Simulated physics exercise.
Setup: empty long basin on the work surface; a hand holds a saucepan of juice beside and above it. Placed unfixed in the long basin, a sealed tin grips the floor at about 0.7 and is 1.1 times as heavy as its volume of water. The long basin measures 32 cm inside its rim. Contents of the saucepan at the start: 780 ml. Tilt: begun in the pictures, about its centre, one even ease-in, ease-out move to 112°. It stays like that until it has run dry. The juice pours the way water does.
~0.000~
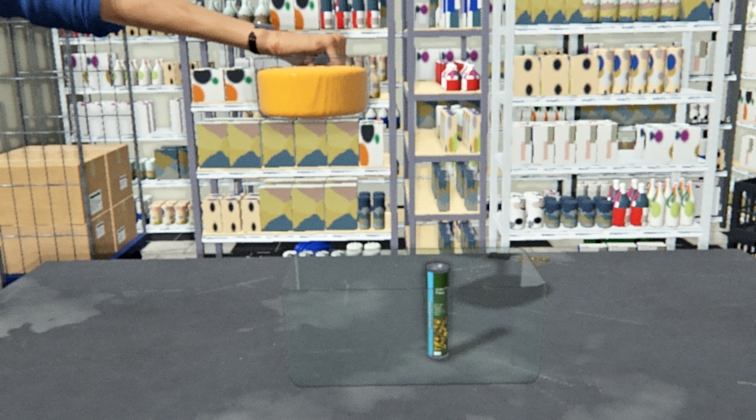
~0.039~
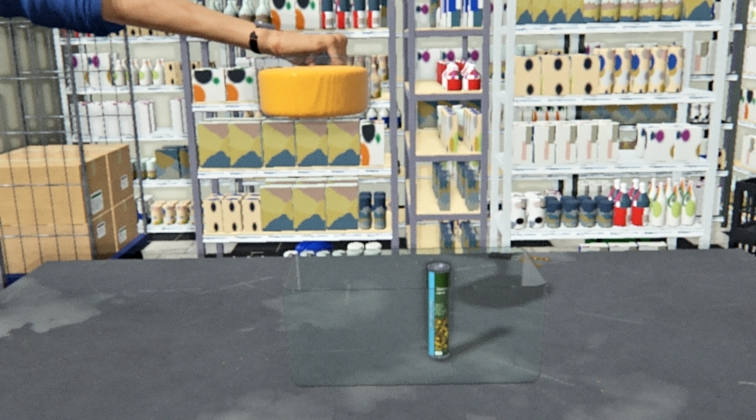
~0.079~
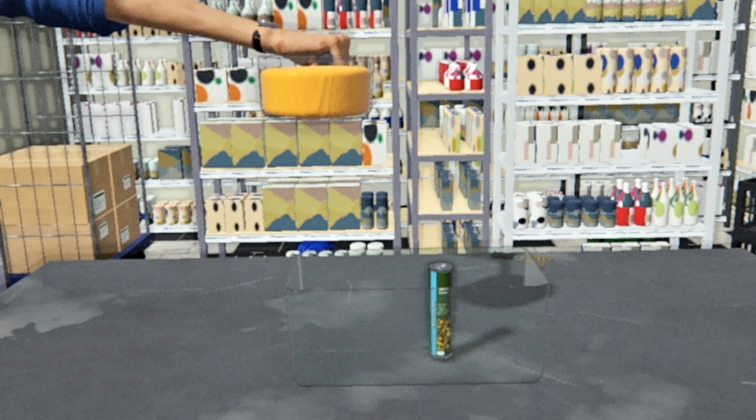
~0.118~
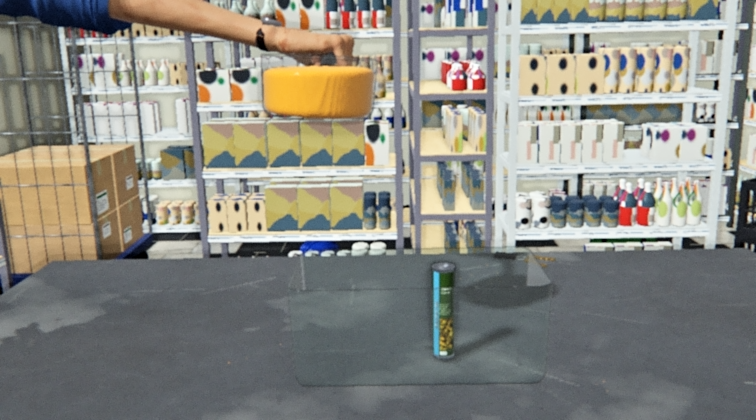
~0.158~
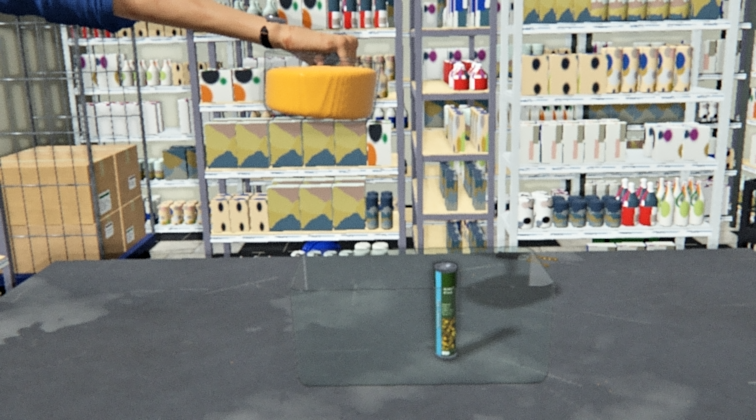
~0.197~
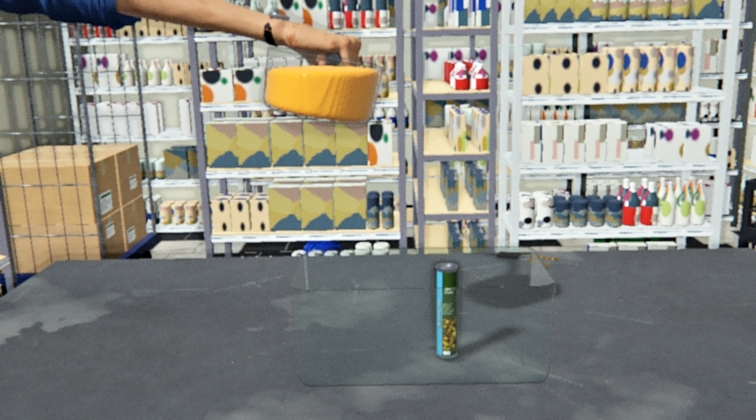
A hand held an orange round pan above a dark work surface, beside a clear basin and a small green tin, and slowly began tilting it slightly down to the right.
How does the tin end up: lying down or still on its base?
It ends up still on its base.
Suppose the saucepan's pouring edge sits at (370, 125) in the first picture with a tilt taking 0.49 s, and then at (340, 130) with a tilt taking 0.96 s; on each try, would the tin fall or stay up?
The tin overturns the first time and stays vertical the second time.
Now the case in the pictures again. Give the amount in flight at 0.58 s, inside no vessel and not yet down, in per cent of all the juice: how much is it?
Close to 46 per cent, I'd say.
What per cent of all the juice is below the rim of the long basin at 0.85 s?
About 76 per cent.
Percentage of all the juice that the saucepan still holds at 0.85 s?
Roughly 6 percent remains.
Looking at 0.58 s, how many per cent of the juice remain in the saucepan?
Close to 50 percent of the liquid remains at that time.
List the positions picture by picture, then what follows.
It leans 0°; its right rim is at (370, 58); the juice meets the walls at (259, 71) and (368, 69); the long basin's rim runs from (289, 271) to (534, 267); the tin's top is at (438, 271), in the first picture.
It leans 0°; its right rim is at (371, 58); the juice meets the walls at (260, 71) and (369, 70), in the second picture.
It leans 2°; its right rim is at (373, 59); the juice meets the walls at (263, 71) and (371, 70), in the third picture.
It leans 4°; its right rim is at (377, 62); the juice meets the walls at (266, 70) and (374, 70), in the fourth picture.
It leans 7°; its right rim is at (380, 65); the juice meets the walls at (269, 70) and (378, 71), in the fifth picture.
It leans 11°; its right rim is at (382, 69); the juice meets the walls at (269, 71) and (380, 71), in the sixth picture.
Then, 0.58 s in, the tilt is 73° and 50 per cent is still to pour; the tin stands where it began.
Then, 0.85 s in, the tilt is 109° and 6 per cent is still to pour; the tin stands where it began.
Then, 1.14 s in, the tilt is 112° and 0 per cent is still to pour; the tin stands 1 cm from where it began.
Then, 1.46 s in, the tilt is 112° and 0 per cent is still to pour; the tin stands 1 cm from where it began.
Finally, the tin stands where it began.
